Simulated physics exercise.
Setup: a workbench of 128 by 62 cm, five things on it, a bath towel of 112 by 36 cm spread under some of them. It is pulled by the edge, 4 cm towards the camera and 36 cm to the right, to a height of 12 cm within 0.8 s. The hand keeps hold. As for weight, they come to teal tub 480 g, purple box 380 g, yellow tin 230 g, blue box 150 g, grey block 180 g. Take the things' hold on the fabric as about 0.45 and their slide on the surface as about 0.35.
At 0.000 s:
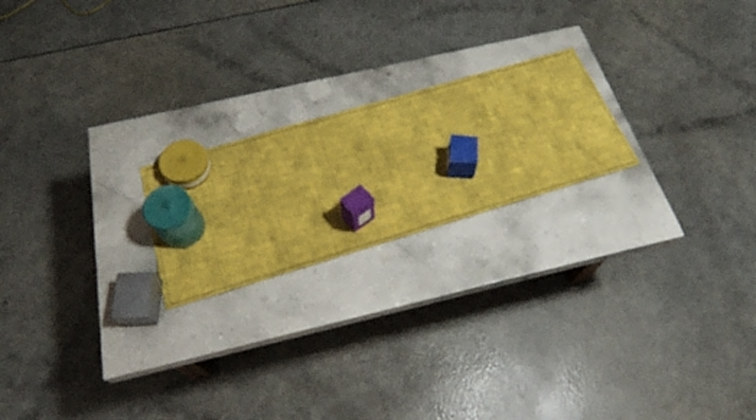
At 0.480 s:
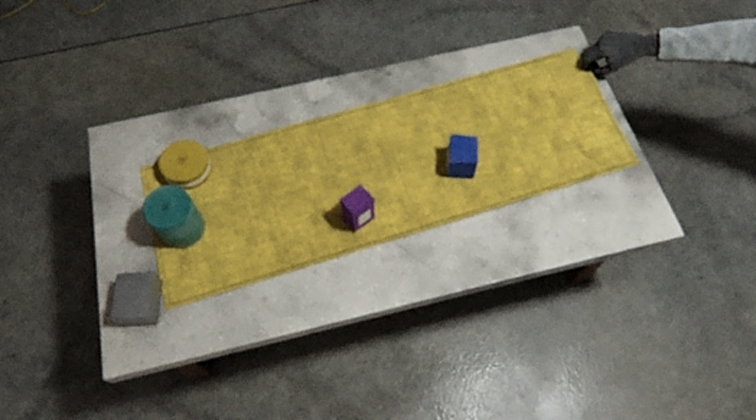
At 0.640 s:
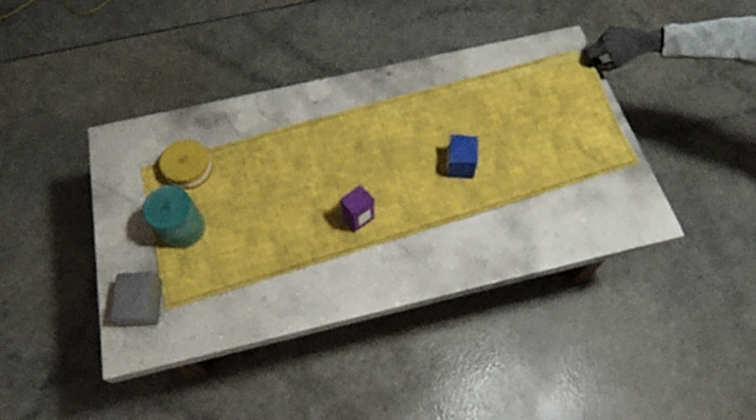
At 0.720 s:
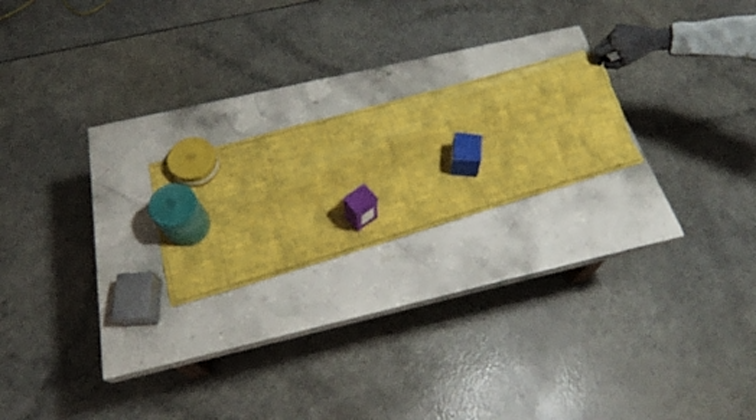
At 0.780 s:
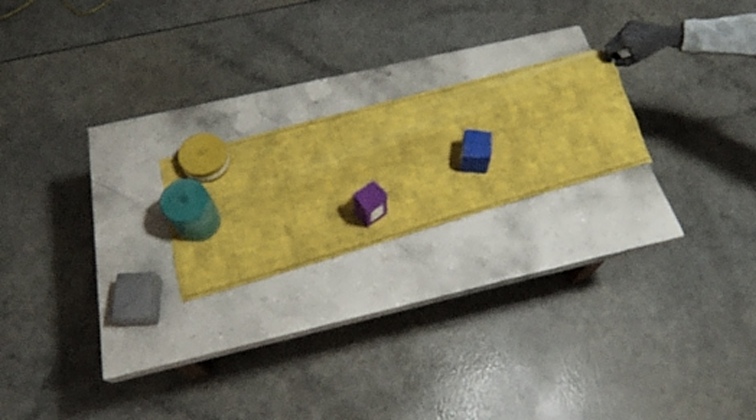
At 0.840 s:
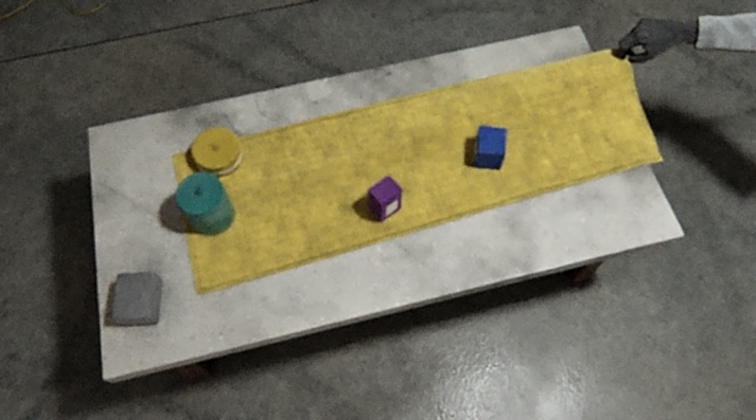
Gloved hand gripping a yellow cloth's corner and pulling it slightly right, carrying tub, tin and two boxes past a still grey block.
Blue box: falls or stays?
I expect it to hang in there on the bench.
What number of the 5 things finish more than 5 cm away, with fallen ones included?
Count recorded: 4.
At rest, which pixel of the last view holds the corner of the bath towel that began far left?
That corner settles near pixel (296, 111) in the last view.
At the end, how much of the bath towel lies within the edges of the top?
Roughly 70%.
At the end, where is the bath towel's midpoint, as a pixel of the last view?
Close to (532, 121) in pixels.
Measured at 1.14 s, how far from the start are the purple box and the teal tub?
The purple box sits around 25 centimetres from its start, the teal tub around 25 centimetres.
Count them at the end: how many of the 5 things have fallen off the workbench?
Tally: 0.
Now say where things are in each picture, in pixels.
Blue box (464, 149); bath towel corners (140, 168) (572, 48) (640, 164), in the first frame.
Bath towel corners (140, 168) (640, 163); grip (590, 71), in the second frame.
Bath towel corners (141, 168) (639, 163); grip (593, 67), in the third frame.
Purple box (360, 198); blue box (468, 147); teal tub (172, 204); bath towel corners (149, 165) (644, 162); grip (601, 65), in the fourth frame.
Purple box (370, 194); blue box (478, 143); teal tub (184, 199); bath towel corners (183, 302) (160, 160); grip (612, 62), in the fifth frame.
Blue box (493, 140); bath towel corners (198, 295) (173, 155) (663, 160); grip (625, 59), in the sixth frame.
After 1.0 s, 85 % of the bath towel is still over the top; blue box 17 cm off its start, yellow tin 19 cm off its start, teal tub 17 cm off its start.
After 1.1 s, 80 % of the bath towel is still over the top; blue box 27 cm off its start, yellow tin 28 cm off its start, teal tub 27 cm off its start.
After 1.3 s, 70 % of the bath towel is still over the top; blue box 35 cm off its start at (606, 107), yellow tin 36 cm off its start at (329, 108), teal tub 34 cm off its start at (321, 147).
After 1.4 s, 70 % of the bath towel is still over the top; blue box 38 cm off its start, yellow tin 39 cm off its start, teal tub 37 cm off its start.
After 3.0 s, 70 % of the bath towel is still over the top; blue box 38 cm off its start at (615, 100), yellow tin 39 cm off its start at (340, 104), teal tub 37 cm off its start at (333, 144), purple box 36 cm off its start at (511, 146).
